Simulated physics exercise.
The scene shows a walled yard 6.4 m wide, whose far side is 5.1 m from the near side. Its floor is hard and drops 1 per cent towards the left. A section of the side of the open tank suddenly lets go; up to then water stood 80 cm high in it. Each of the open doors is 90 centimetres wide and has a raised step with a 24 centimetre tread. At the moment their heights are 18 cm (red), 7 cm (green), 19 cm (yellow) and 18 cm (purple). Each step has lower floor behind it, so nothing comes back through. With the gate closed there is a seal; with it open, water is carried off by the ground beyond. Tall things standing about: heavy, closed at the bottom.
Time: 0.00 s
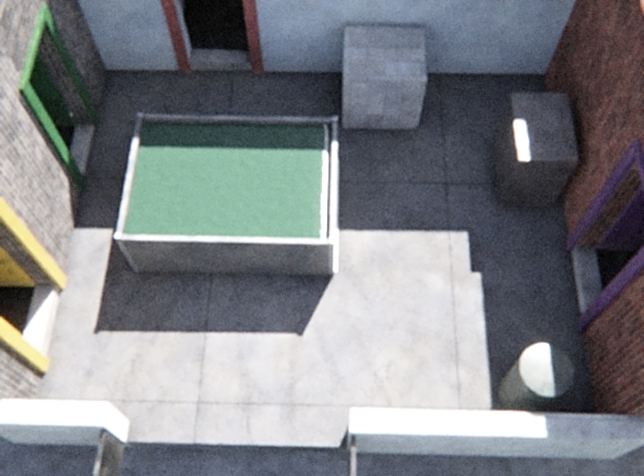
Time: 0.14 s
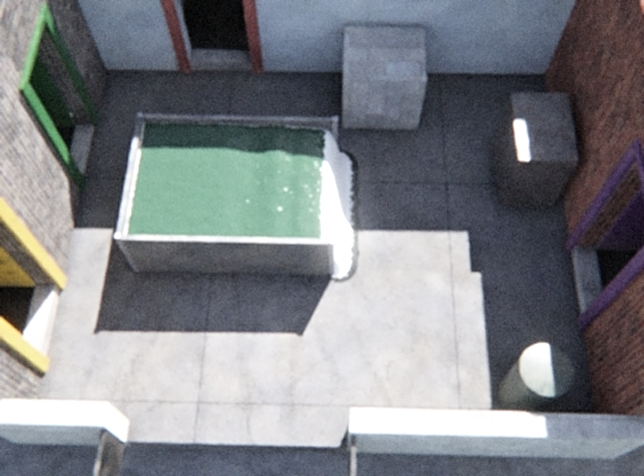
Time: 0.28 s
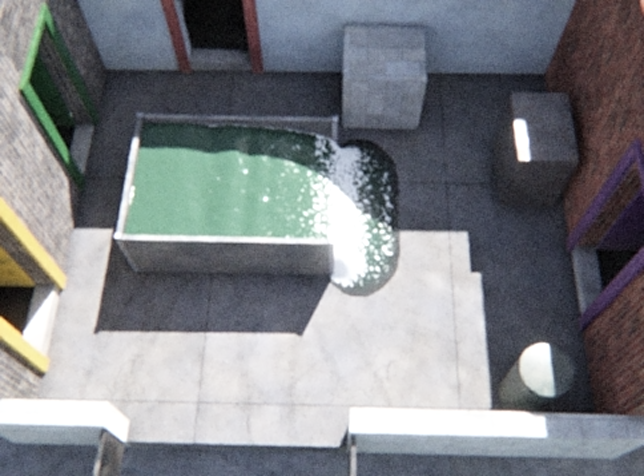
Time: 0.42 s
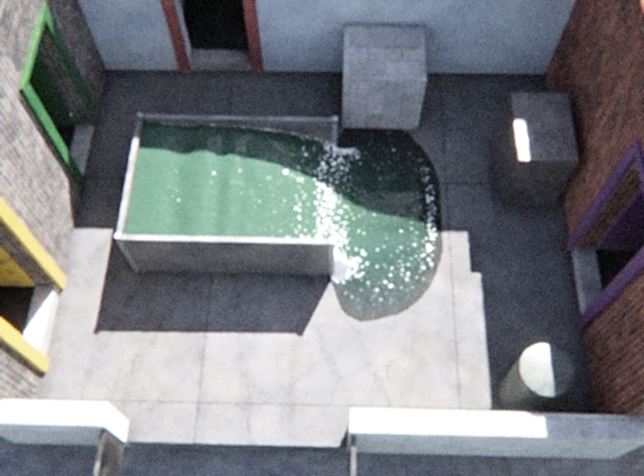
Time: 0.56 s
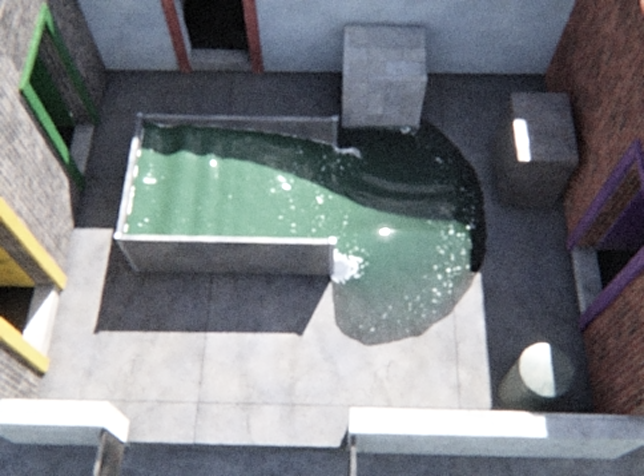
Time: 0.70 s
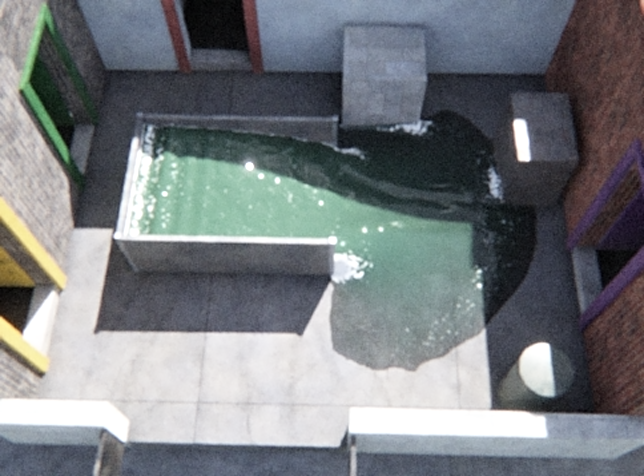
The clip shows a walled yard with coloured doorways and an open tank of green water; the tank's right side gives way, and water pours out, spreading across the floor around the grey blocks while the yellow doorway stays dry.
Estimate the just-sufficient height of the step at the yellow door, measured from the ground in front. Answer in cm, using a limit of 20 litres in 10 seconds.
I would say 13.5 cm.
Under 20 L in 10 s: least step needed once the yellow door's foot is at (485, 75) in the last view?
Something near 30 cm.
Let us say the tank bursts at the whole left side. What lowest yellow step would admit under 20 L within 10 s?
Then the minimum is about 22 cm.
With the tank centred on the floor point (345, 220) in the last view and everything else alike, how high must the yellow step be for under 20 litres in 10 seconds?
You'd need some 15 cm.
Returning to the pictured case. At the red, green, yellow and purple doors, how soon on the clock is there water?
So red sees it at 3.4 s, green at 5.5 s, yellow at 5.0 s and purple at 0.9 s.
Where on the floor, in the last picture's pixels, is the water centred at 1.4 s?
The water is centred near (332, 215).
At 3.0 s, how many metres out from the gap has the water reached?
Reach: Approx. 4.0 m.
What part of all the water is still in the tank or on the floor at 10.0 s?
Water still present: Approx. 80 %.
After 1.4 s water covers 40 % of the floor, deepest (44 cm) near (564, 244); it has not reached the yellow door.
After 3.0 s water covers 45 % of the floor, deepest (46 cm) near (590, 430); it has not reached the yellow door.
After 10.0 s water covers 95 % of the floor, deepest (15 cm) near (351, 240); 12 cm at the yellow door, 2 litres in over its 19 cm step.
At the yellow door as built, the water arrived by 5.0 s and peaked near 23 cm at 6.6 s.
Run again over the same 10 s with other heights there, 40 litres in over 11 cm, 13 litres over 15 cm. The limit of 20 litres is kept from about 13.5 cm up.
